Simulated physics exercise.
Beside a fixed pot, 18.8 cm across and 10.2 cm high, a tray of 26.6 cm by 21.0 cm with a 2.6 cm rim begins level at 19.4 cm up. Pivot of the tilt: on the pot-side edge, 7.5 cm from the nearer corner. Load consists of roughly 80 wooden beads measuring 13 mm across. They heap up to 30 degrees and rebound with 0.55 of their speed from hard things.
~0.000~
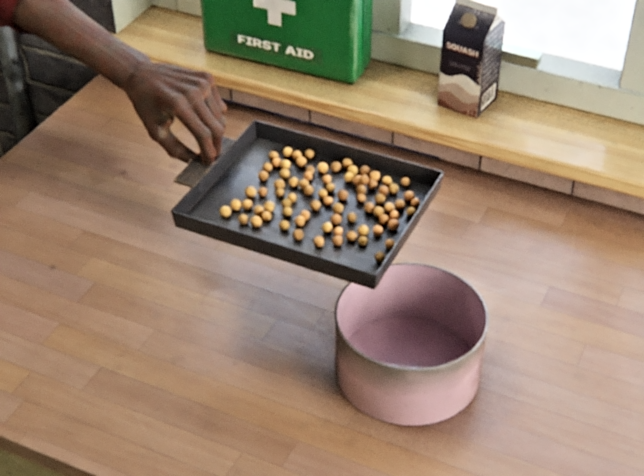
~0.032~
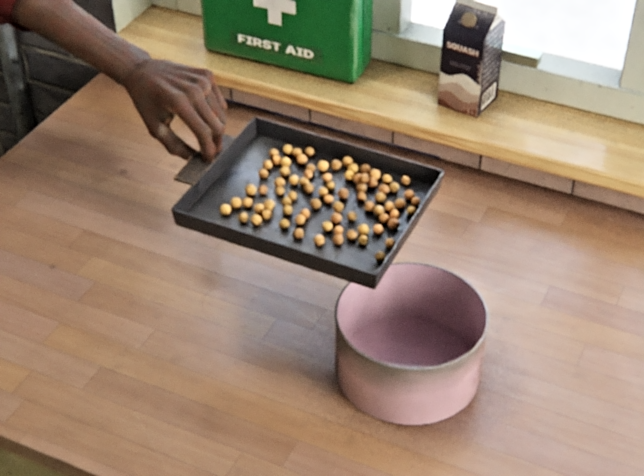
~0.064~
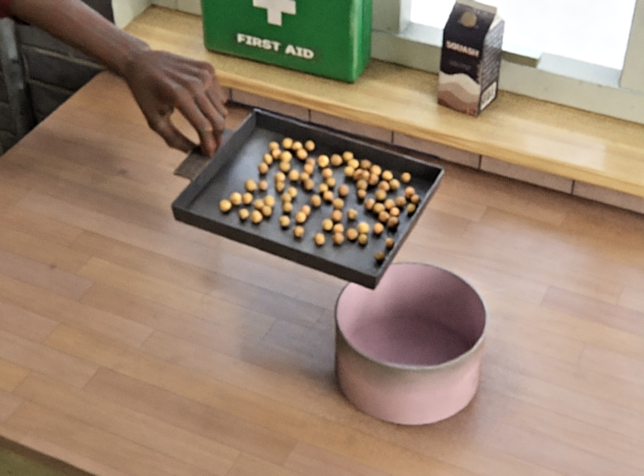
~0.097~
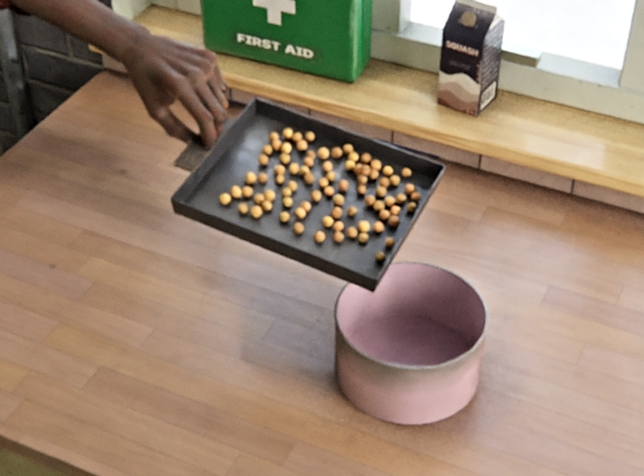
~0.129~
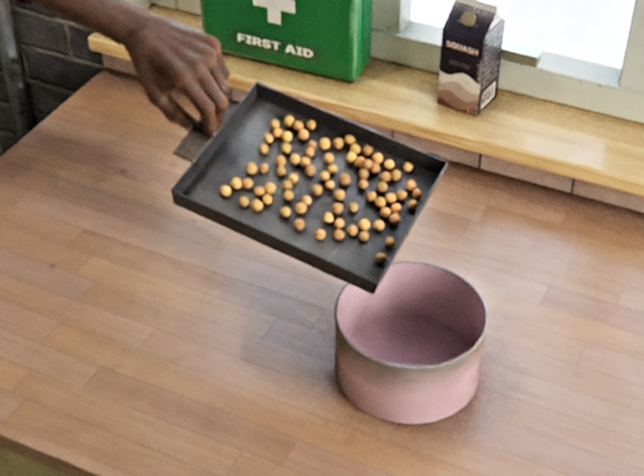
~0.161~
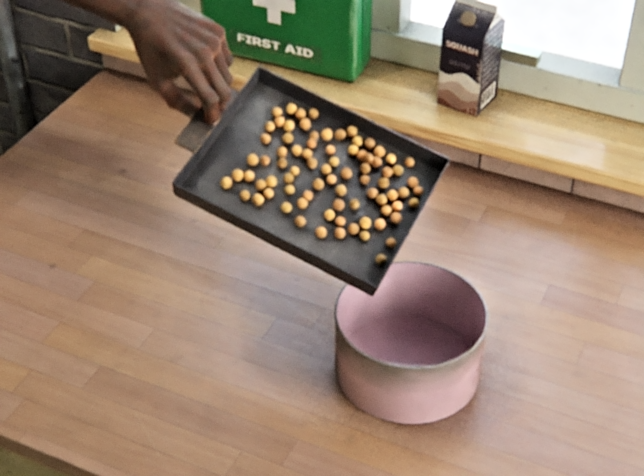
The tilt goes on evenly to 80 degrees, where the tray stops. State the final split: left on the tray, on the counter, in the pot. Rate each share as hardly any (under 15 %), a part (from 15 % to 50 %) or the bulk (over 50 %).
Tray: A part; counter: A part; pot: A part.
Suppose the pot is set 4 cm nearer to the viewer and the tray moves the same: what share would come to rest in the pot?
70 per cent.
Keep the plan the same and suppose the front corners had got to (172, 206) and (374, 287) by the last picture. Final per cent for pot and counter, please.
Final per cent - pot 20, counter 30.
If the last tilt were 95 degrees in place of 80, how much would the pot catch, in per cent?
Share in the pot: Around 70 %.
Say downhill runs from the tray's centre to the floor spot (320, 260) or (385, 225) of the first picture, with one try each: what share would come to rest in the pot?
I'd put it at roughly 30 per cent for the first tilt and roughly 25 per cent for the second.
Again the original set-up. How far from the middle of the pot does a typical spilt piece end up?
That comes to near 32 cm.
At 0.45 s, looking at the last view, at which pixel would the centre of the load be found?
The load's centre is near (369, 240) at that time.
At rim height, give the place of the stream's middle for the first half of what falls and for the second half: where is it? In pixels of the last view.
Near (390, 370) at first, near (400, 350) afterwards.
Then, at 0.33 s, tilt 51 degrees; the tray holds 100 %, the pot 0 %.
After 0.45 s, tilt 73 degrees; the tray holds 100 %, the pot 0 %.
Then, at 0.69 s, tilt 80 degrees; the tray holds 40 %, the pot 20 %.
In the end, at 2.1 s, tray 30 %, counter 40 %, pot 35 %.
